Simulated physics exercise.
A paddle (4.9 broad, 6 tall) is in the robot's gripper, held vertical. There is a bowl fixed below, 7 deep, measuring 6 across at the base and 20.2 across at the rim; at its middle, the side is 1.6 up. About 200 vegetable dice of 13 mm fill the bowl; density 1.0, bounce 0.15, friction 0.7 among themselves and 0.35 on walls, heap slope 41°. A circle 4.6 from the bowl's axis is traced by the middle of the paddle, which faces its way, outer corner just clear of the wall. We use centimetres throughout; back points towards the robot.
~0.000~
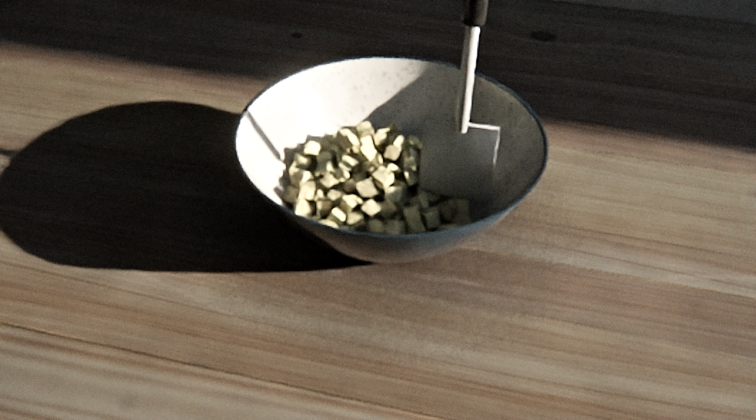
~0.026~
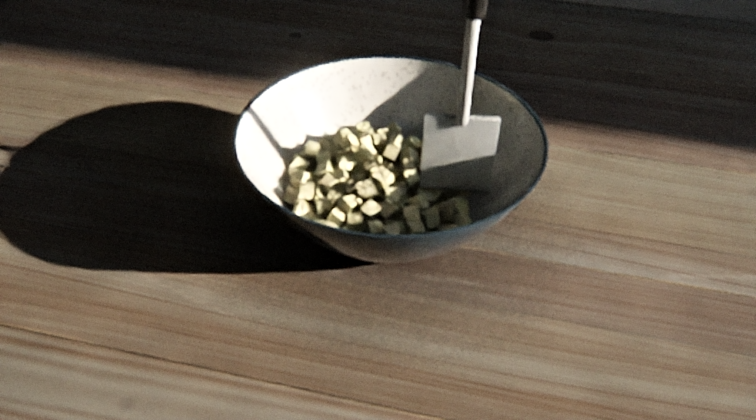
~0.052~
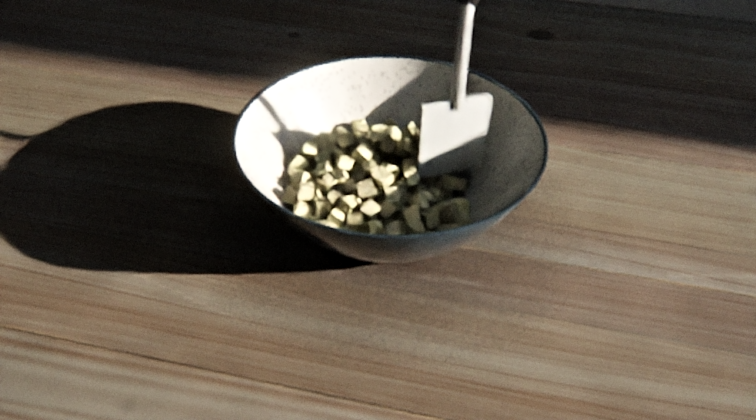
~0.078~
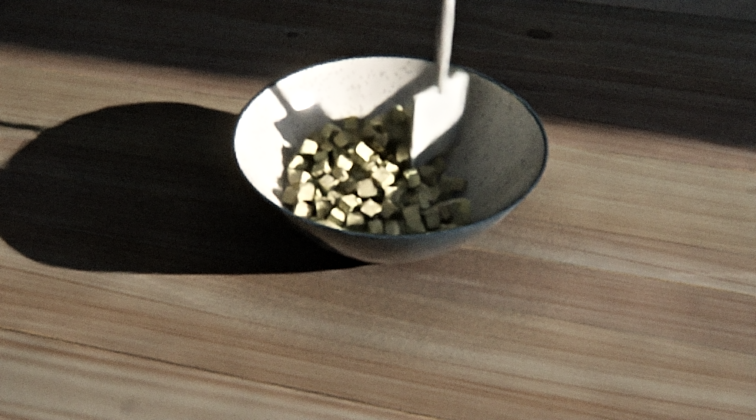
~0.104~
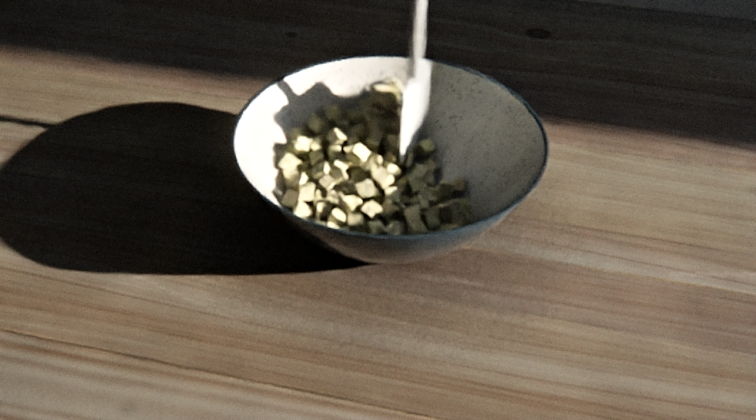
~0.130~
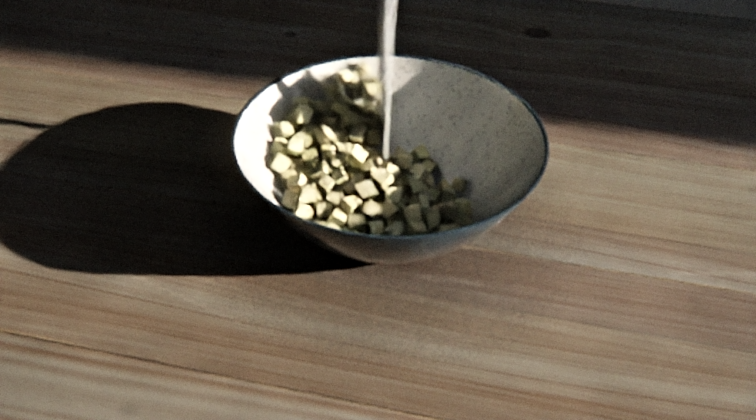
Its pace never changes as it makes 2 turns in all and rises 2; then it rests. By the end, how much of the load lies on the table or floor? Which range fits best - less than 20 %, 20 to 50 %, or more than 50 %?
The range that fits is 20 to 50 %.
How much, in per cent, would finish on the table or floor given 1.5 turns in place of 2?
30 %.
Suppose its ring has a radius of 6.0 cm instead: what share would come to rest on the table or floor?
That would make it around 0 percent.
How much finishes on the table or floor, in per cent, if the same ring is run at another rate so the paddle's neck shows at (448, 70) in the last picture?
About 5 per cent.
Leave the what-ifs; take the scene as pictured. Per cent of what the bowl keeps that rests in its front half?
Some 50 per cent.
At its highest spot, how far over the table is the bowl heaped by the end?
5.5 cm, give or take.
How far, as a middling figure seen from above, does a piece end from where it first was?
I'd estimate close to 10 cm.
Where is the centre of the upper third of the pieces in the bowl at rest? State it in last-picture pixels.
Somewhere close to (355, 174).
After 0.37 s, 344° round, highest piece 10 above the table; 159 in the bowl, 15 on the table or floor, 27 in flight or on the tool.
After 0.62 s, 222° round, highest piece 7 above the table; 144 in the bowl, 56 on the table or floor, 1 in flight or on the tool.
After 0.94 s, 0° round, highest piece 5 above the table; 144 in the bowl, 57 on the table or floor.
After 1.64 s, 0° round, highest piece 5 above the table; 144 in the bowl, 57 on the table or floor.
In the end, 144 in the bowl, 57 on the table or floor. That is 28 % on the table or floor.
